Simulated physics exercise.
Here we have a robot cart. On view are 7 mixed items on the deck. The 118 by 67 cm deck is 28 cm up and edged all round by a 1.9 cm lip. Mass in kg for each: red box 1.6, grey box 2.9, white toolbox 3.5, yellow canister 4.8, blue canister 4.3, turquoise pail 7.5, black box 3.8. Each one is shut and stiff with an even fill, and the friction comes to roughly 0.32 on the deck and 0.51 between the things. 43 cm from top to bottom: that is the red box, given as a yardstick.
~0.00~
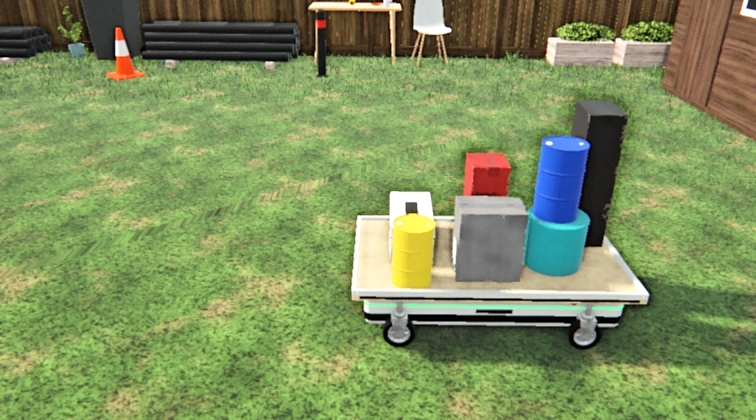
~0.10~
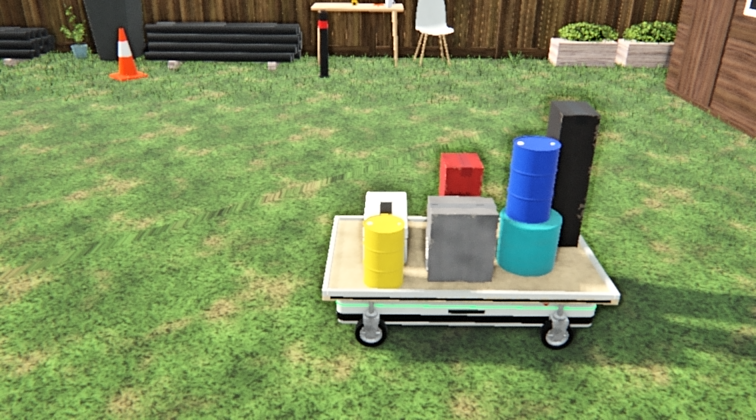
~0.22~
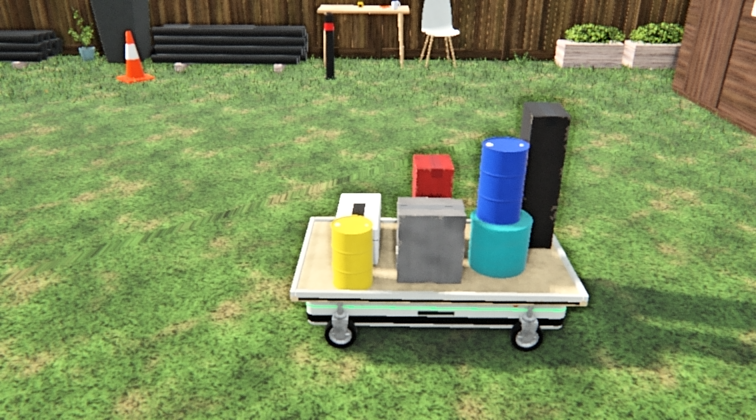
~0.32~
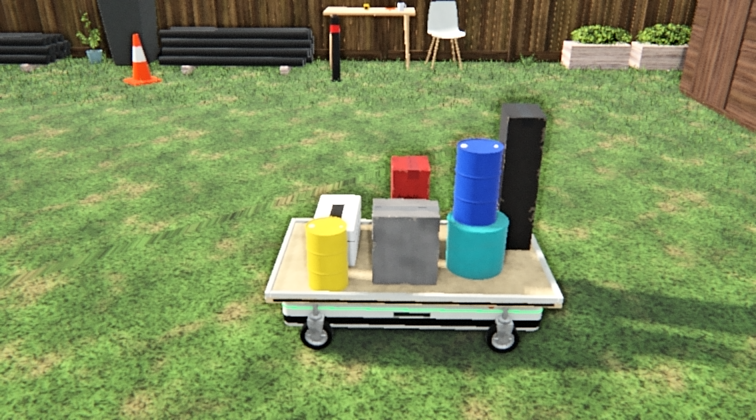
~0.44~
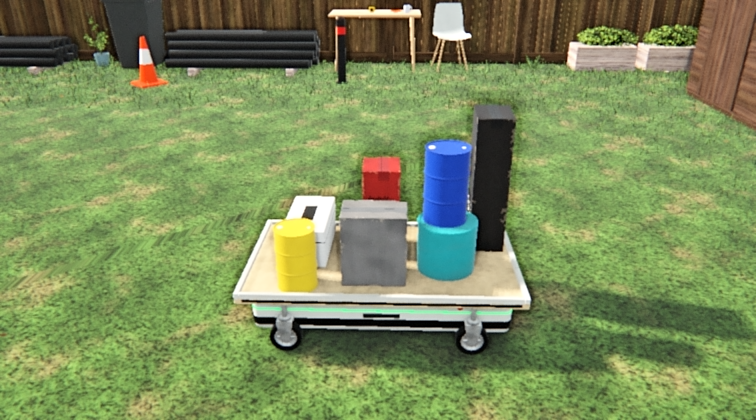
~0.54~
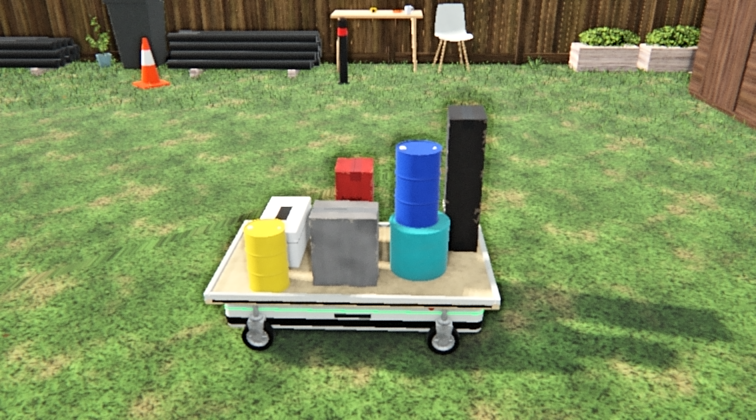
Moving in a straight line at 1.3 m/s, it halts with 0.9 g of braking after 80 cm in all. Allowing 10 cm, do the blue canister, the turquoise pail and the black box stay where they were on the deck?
Blue canister: Out of place; turquoise pail: Out of place; black box: Out of place.
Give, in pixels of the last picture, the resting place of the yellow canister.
It ends up near (190, 255).
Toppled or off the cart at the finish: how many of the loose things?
I count 1.
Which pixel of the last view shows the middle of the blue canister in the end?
It ends up at about (333, 183).
After 0.84 s, cart 90 cm along, stopped; black box 11° off upright near (397, 177); blue canister moved 12 cm near (346, 183); turquoise pail moved 12 cm near (350, 243).
After 0.94 s, cart 90 cm along, stopped; black box 21° off upright near (384, 177); blue canister moved 16 cm near (336, 183); turquoise pail moved 16 cm near (340, 243).
In the end (1.7 s), toppled on the deck, black box; not toppled but over 10 cm from the start, red box, grey box, white toolbox, yellow canister, blue canister and turquoise pail. In the last view, blue canister near (333, 183), turquoise pail near (338, 243).
